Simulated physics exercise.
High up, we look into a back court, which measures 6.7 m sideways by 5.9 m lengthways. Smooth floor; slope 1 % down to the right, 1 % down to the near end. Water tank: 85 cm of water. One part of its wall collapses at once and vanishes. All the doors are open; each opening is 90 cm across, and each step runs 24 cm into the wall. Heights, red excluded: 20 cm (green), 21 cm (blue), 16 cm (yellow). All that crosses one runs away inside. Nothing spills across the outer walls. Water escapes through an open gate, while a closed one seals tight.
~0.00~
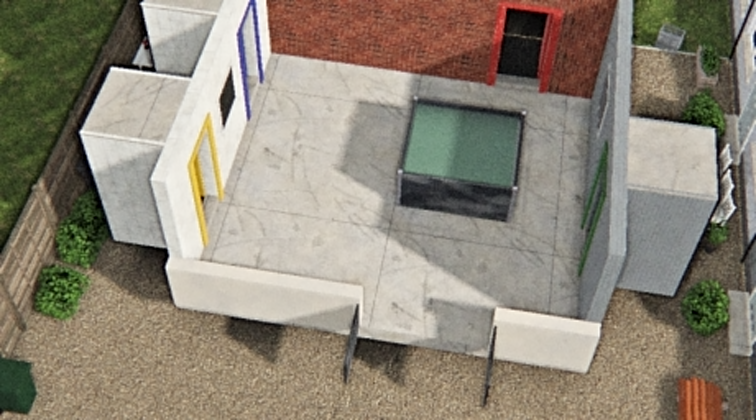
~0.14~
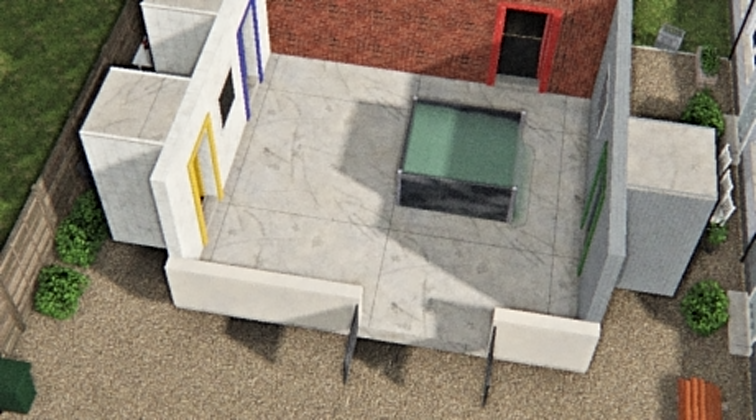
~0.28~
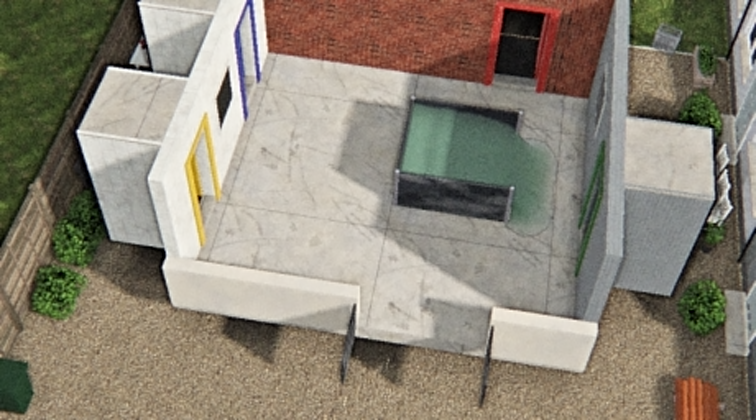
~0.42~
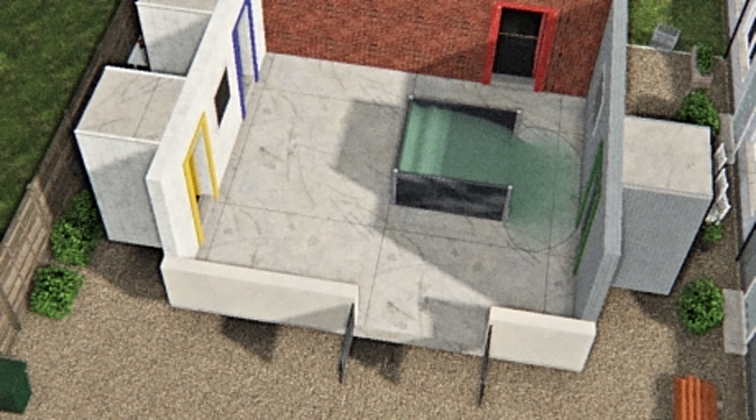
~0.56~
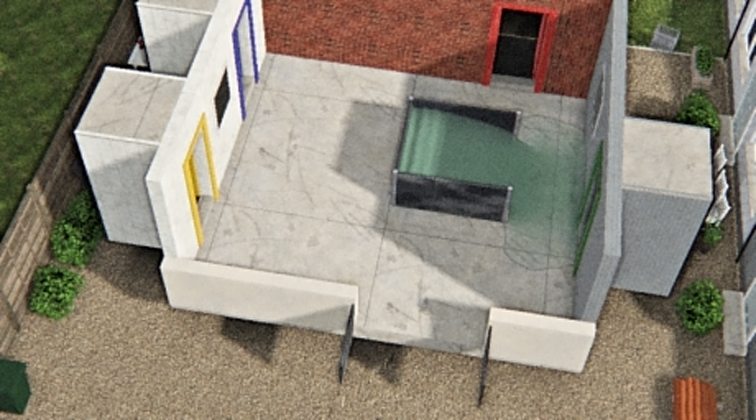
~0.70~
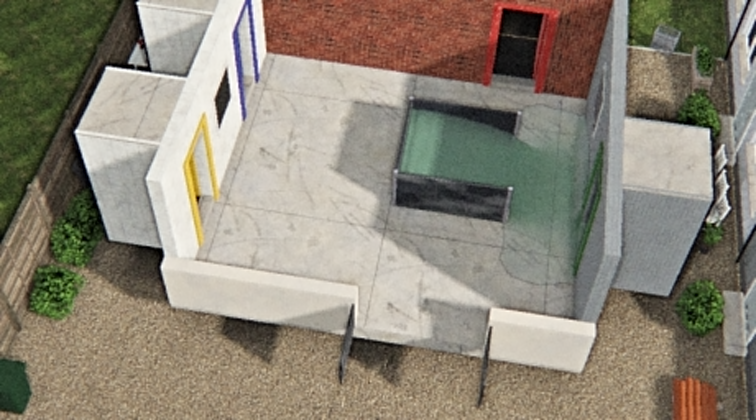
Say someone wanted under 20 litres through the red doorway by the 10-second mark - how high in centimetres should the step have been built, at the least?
They should have built it at least 17 cm high.
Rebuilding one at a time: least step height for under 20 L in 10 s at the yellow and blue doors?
Some 9.0 cm for yellow, some 11.5 cm for blue.
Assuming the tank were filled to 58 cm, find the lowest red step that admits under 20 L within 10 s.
Then around 10.0 centimetres.
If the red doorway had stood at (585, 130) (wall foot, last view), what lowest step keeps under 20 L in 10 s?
Something near 27 cm.
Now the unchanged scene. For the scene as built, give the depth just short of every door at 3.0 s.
Door by door in centimetres - green 22, red 19, blue 0, yellow 0.
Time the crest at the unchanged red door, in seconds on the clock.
The depth peaks at about 2.4 seconds.
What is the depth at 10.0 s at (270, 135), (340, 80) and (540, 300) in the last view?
Depth: About 4, 4, 9 cm.
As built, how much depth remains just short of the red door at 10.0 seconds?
Some 3.5 cm.
After 1.4 s water covers 20 % of the floor, deepest (60 cm) near (570, 198); it has not reached the red door.
After 3.0 s water covers 50 % of the floor, deepest (38 cm) near (570, 340); 19 cm at the red door, 31 litres in over its 11 cm step.
After 10.0 s water covers 95 % of the floor, deepest (11 cm) near (207, 289); 3 cm at the red door, 60 litres in over its 11 cm step.
At the red door as built, the water arrived by 1.6 s and peaked near 20 cm at 2.4 s.
With a step of 15.5 cm, 27 litres would have come in within the 10 s; with 21 cm, 7 litres. So under 20 litres takes about 17 cm.
